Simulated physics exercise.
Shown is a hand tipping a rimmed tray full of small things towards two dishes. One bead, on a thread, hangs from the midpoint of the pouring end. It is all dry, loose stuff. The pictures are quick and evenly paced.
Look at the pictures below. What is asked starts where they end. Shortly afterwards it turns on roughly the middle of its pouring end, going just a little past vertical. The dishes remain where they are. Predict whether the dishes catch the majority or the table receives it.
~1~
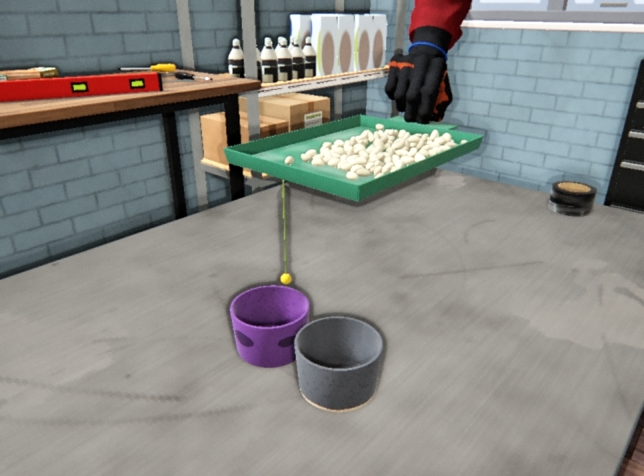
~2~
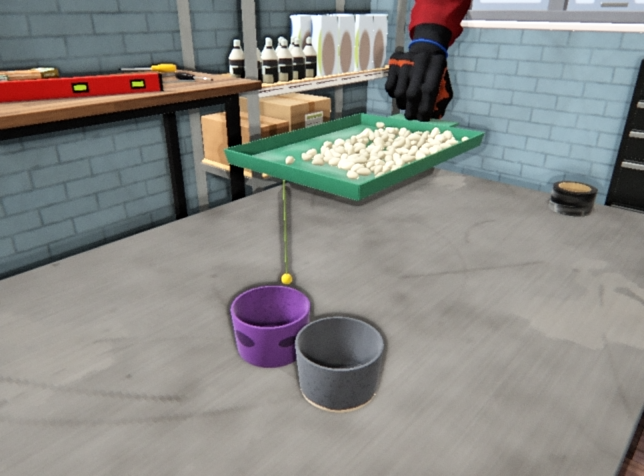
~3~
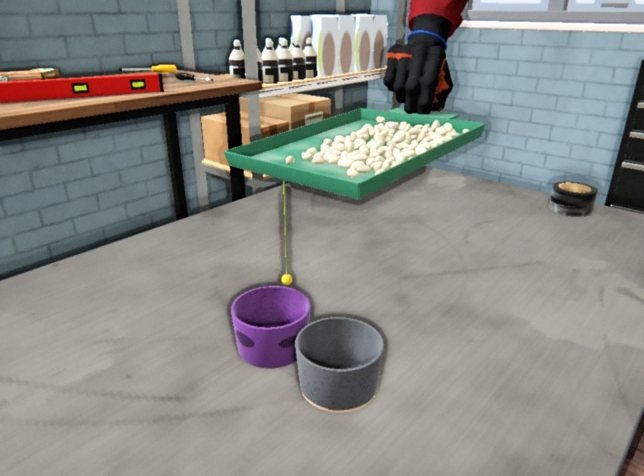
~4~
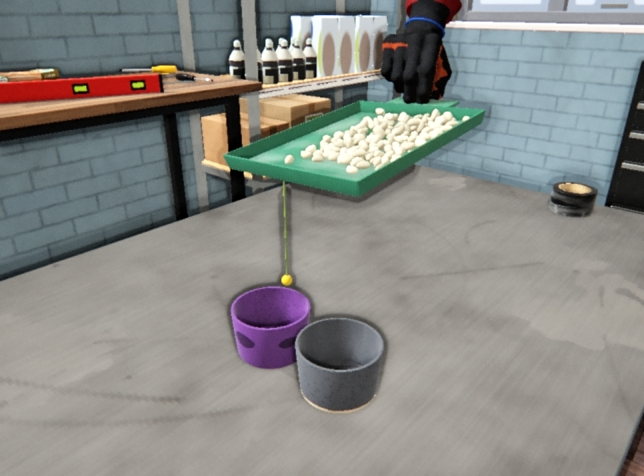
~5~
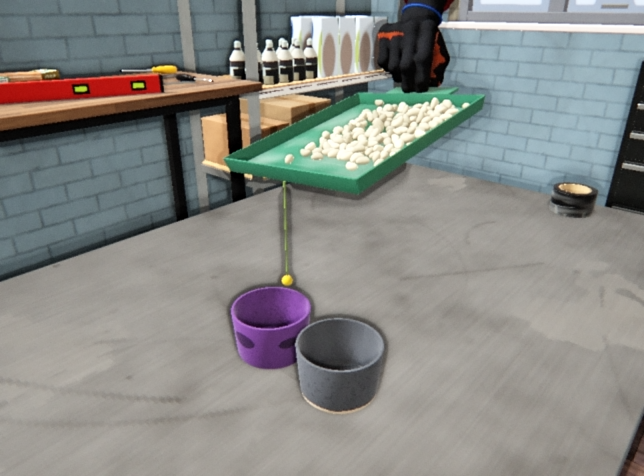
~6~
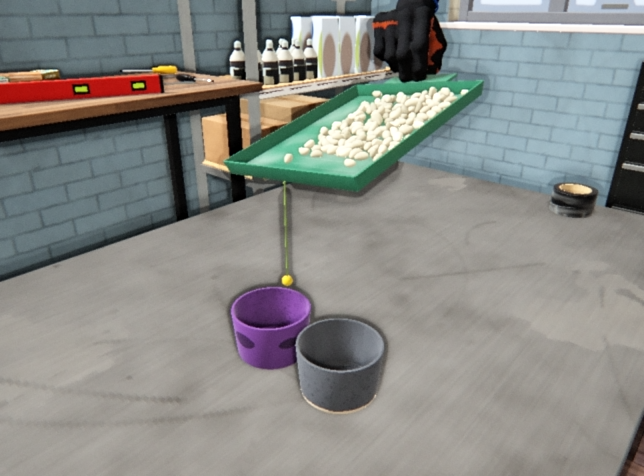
The table receives the majority.
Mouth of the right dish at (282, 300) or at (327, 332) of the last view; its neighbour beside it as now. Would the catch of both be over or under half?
First try: Higher than half; second try: Lower than half.
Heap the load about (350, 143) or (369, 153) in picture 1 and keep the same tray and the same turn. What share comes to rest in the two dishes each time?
Near 10 per cent and near 10 per cent.
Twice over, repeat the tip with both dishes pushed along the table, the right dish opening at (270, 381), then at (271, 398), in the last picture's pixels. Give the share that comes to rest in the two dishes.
Respectively 0 percent and 0 percent.
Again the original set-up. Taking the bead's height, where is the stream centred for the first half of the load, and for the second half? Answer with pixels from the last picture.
First roughly (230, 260), then roughly (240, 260).
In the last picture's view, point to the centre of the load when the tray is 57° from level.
(273, 142).
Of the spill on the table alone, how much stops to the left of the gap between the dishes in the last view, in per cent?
Share on the left: Near 100 %.
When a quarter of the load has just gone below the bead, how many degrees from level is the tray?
Roughly 100 degrees at that moment.
Just after the last frame, tray tipped steeply; almost all on the tray; just a few outside both; just a few in the air.
A moment on, tray tipped right over; the larger part on the tray; just a few in the left dish; about a tenth outside both; just a few in the air.
Further on, tray tipped past a quarter turn; about a tenth in the left dish; almost all outside both.
When it is over, tray tipped past a quarter turn; not one in the right dish; about a tenth in the left dish; almost all outside both.
